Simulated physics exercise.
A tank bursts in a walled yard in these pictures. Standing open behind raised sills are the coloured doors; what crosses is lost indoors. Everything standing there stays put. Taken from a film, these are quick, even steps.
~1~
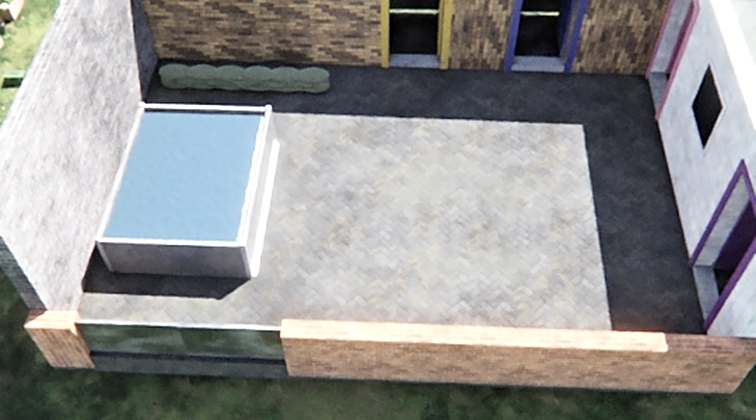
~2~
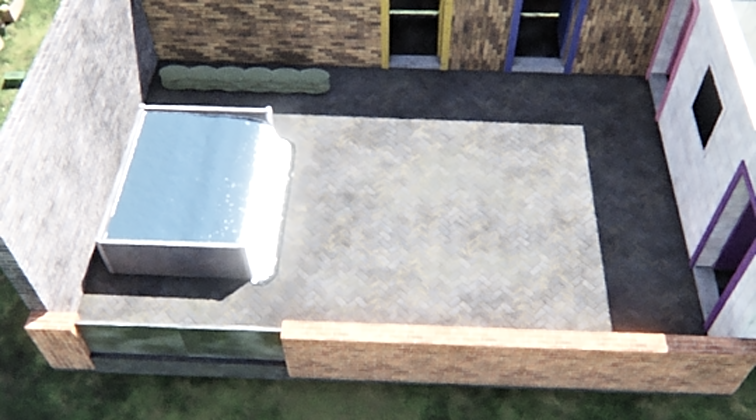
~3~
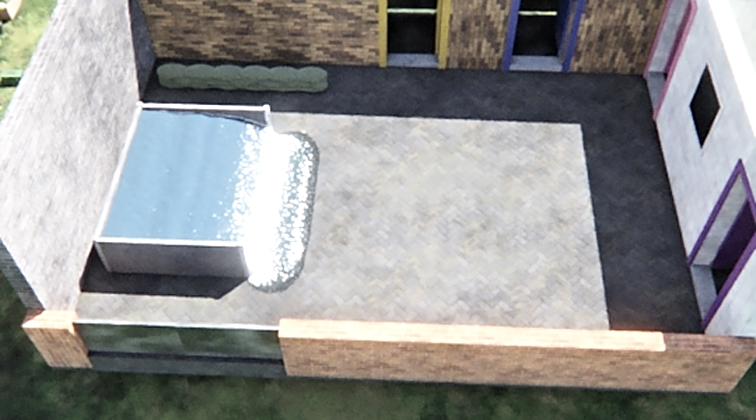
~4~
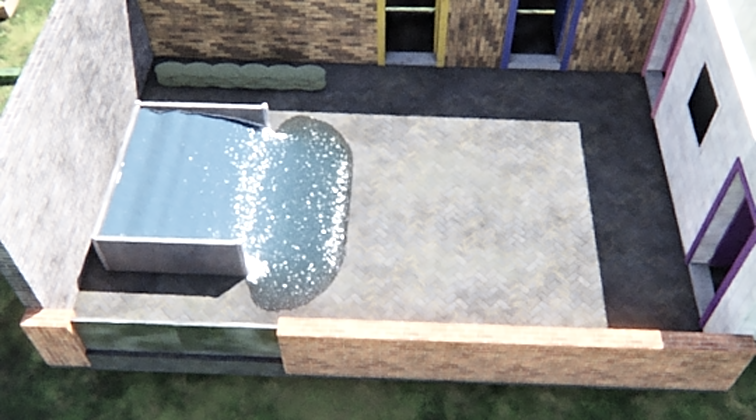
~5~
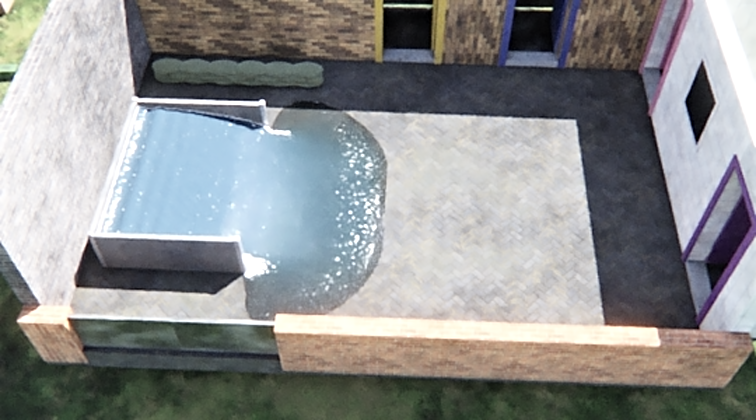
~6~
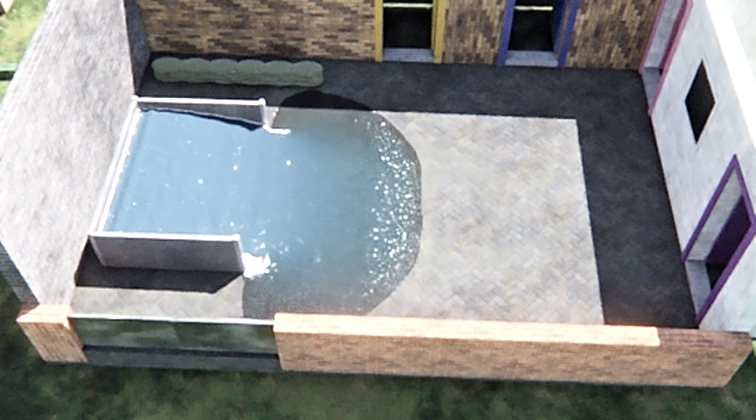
Water bursts from the right side of a tank and spreads rightward across the paved yard.
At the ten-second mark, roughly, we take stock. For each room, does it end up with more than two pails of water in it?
Room by room: The pink door: Yes; the purple door: Yes; the yellow door: No; the blue door: No.
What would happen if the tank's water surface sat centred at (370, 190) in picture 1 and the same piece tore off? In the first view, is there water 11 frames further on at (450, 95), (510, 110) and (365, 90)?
Spared, hit, spared.
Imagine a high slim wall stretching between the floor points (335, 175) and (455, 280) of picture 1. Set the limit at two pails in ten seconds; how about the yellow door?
One by one: Yellow door takes more.
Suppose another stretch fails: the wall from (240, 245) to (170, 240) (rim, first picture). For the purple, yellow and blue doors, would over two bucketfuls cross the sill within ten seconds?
Taking them in turn, purple door breaks the limit, then yellow door remains within the limit, then blue door remains within the limit.
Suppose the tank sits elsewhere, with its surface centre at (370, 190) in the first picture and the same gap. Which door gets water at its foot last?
Last of all, the yellow one.
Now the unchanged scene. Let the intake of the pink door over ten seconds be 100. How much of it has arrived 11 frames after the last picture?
Around 0 in a hundred.
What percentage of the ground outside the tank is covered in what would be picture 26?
75 %, roughly.
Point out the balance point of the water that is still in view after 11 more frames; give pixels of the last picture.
About (372, 208).
A moment on, water covers 50 % of the floor; the pink door not reached, the purple door not reached, the yellow door not reached, the blue door not reached.
Next, water covers 70 % of the floor; the pink door not reached, the purple door wet at the sill, nothing in, the yellow door wet at the sill, nothing in, the blue door not reached.
Then, water covers 75 % of the floor; the pink door under two buckets in, the purple door far over two buckets in, the yellow door wet at the sill, nothing in, the blue door wet at the sill, nothing in.
Later, water covers 75 % of the floor; the pink door over two buckets in, the purple door far over two buckets in, the yellow door wet at the sill, nothing in, the blue door under two buckets in.
In the end, water covers 85 % of the floor; the pink door over two buckets in, the purple door far over two buckets in, the yellow door wet at the sill, nothing in, the blue door under two buckets in.
